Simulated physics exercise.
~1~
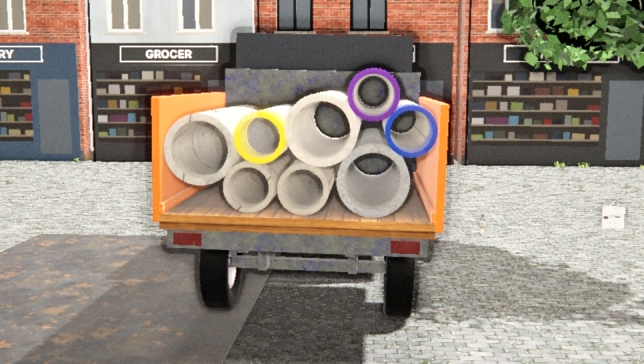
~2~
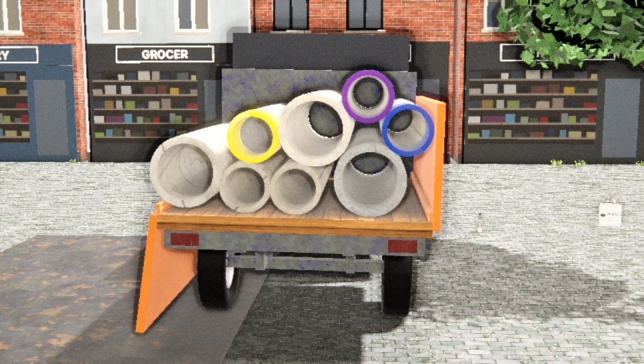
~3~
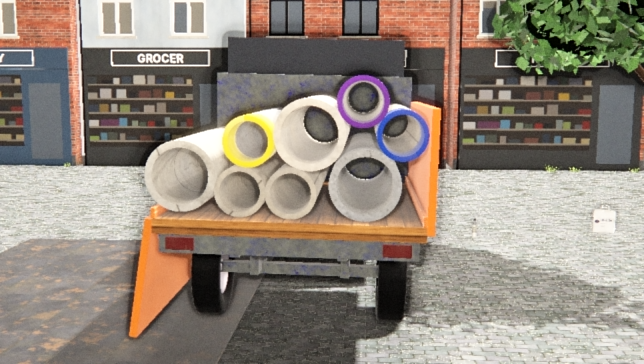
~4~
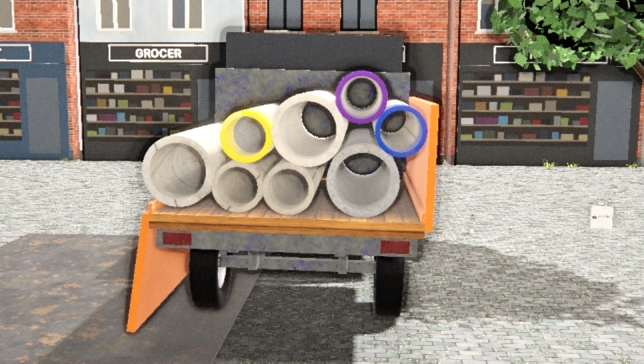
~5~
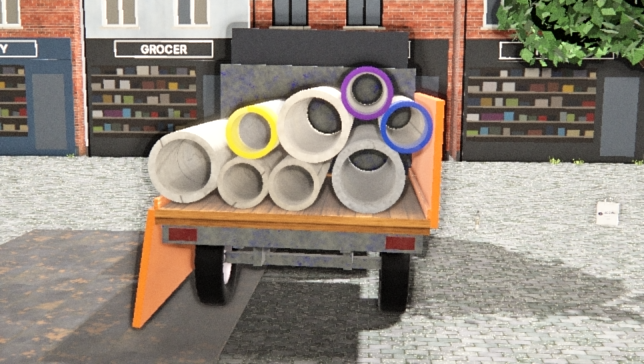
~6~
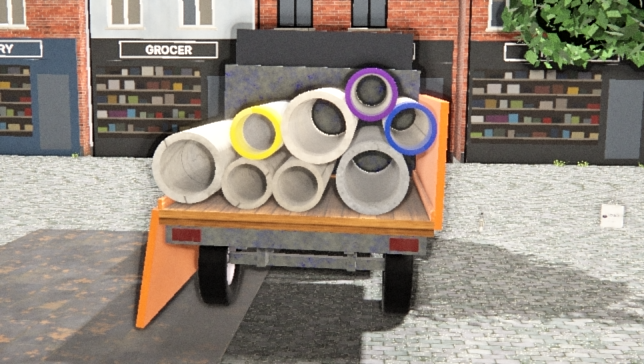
The clip opens on the back of a parked flatbed lorry with orange sides, loaded with eight pale concrete pipes seen end-on, one rimmed in yellow, one in purple and one in blue. Shopfronts, including a grocer, stand behind it across a cobbled street. The left side board swings outward and drops until it hangs below the deck, while the right one stays upright. The pipes hold their stacked arrangement beside the open edge as the view sways slightly. At the end, all eight are still aboard, with the three coloured ones resting on top of others.
